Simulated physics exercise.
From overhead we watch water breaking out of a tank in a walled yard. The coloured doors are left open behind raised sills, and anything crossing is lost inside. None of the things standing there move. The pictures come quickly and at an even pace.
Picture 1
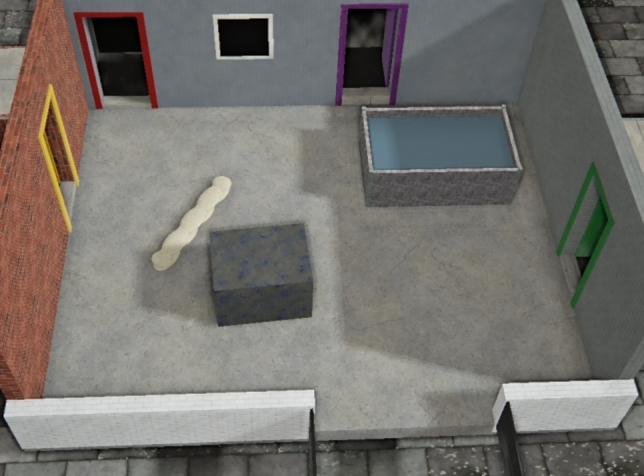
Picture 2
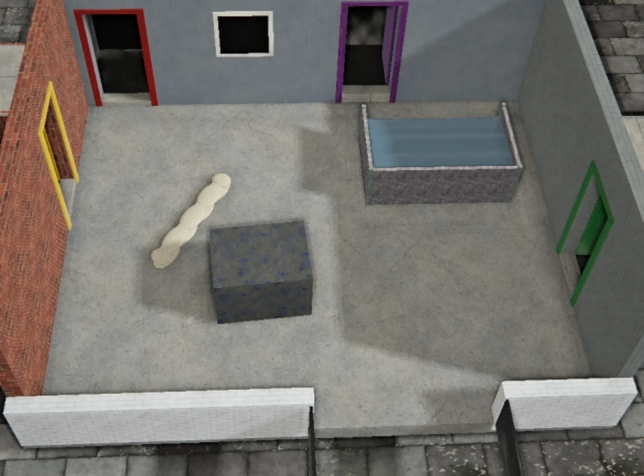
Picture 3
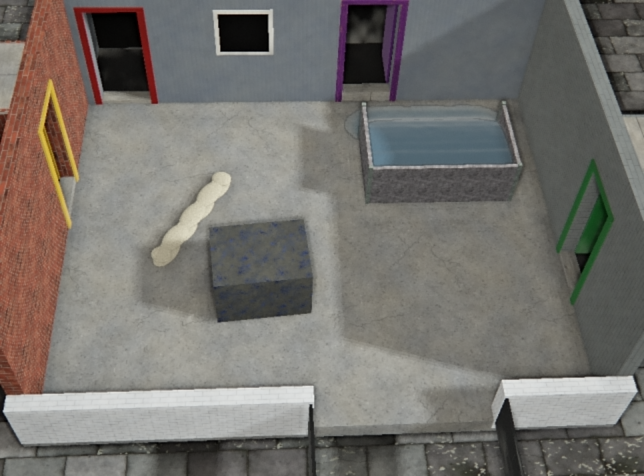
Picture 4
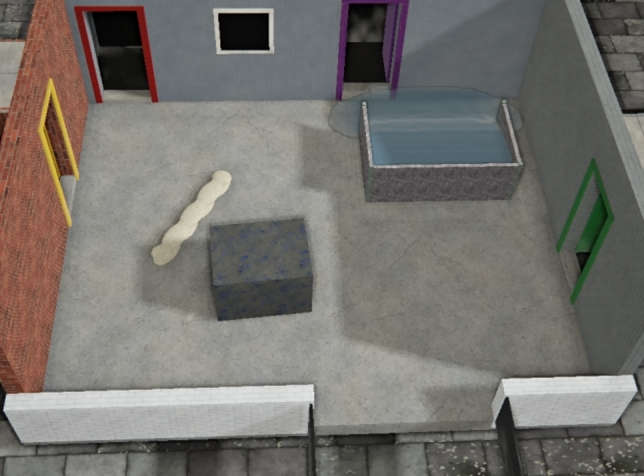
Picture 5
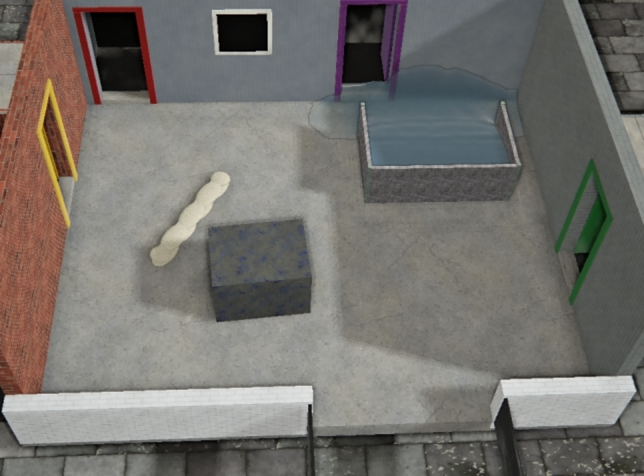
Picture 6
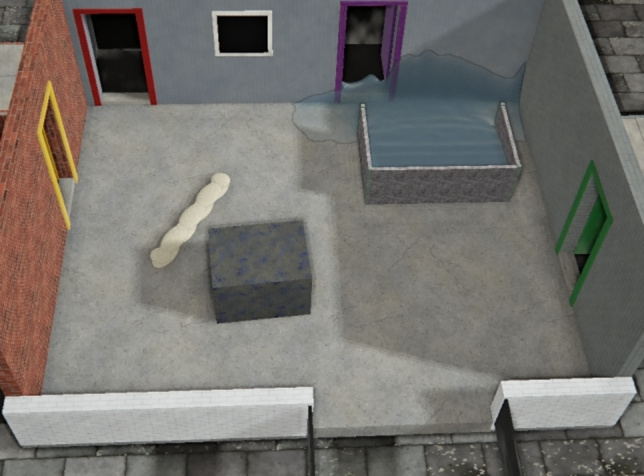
Water pouring out over the far side of a stone tank, spreading along the grey wall and leftward past the purple doorway.
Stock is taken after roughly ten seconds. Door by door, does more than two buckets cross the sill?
In the end the red door lets in little enough there; the green door lets in little enough there; the purple door lets too much in there; the yellow door lets in little enough there.
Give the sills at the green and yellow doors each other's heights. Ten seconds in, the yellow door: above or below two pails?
Yellow floods.
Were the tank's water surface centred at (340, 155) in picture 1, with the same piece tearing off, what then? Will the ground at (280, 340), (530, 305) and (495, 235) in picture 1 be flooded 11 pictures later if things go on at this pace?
Readings in order: No flood; no flood; no flood.
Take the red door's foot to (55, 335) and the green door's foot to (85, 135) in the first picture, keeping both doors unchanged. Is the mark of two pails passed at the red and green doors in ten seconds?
Door by door: Red is spared, green is swamped.
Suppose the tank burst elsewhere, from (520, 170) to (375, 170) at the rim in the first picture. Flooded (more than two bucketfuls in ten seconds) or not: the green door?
Lab note: Green tops the threshold.
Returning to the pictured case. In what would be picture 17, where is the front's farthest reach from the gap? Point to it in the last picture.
The farthest point of the front sits at (118, 106).
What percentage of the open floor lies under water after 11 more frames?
By my count, 30 percent.
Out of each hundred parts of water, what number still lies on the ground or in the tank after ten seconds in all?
The share not yet gone is roughly 86 percent.
A moment on, water covers 15 % of the floor; the red door not reached, the green door not reached, the purple door far over two buckets in, the yellow door not reached.
Next, water covers 30 % of the floor; the red door wet at the sill, nothing in, the green door wet at the sill, nothing in, the purple door far over two buckets in, the yellow door not reached.
Then, water covers 50 % of the floor; the red door wet at the sill, nothing in, the green door under two buckets in, the purple door far over two buckets in, the yellow door wet at the sill, nothing in.
Later, water covers 75 % of the floor; the red door under two buckets in, the green door under two buckets in, the purple door far over two buckets in, the yellow door under two buckets in.
In the end, water covers 85 % of the floor; the red door under two buckets in, the green door under two buckets in, the purple door far over two buckets in, the yellow door under two buckets in.
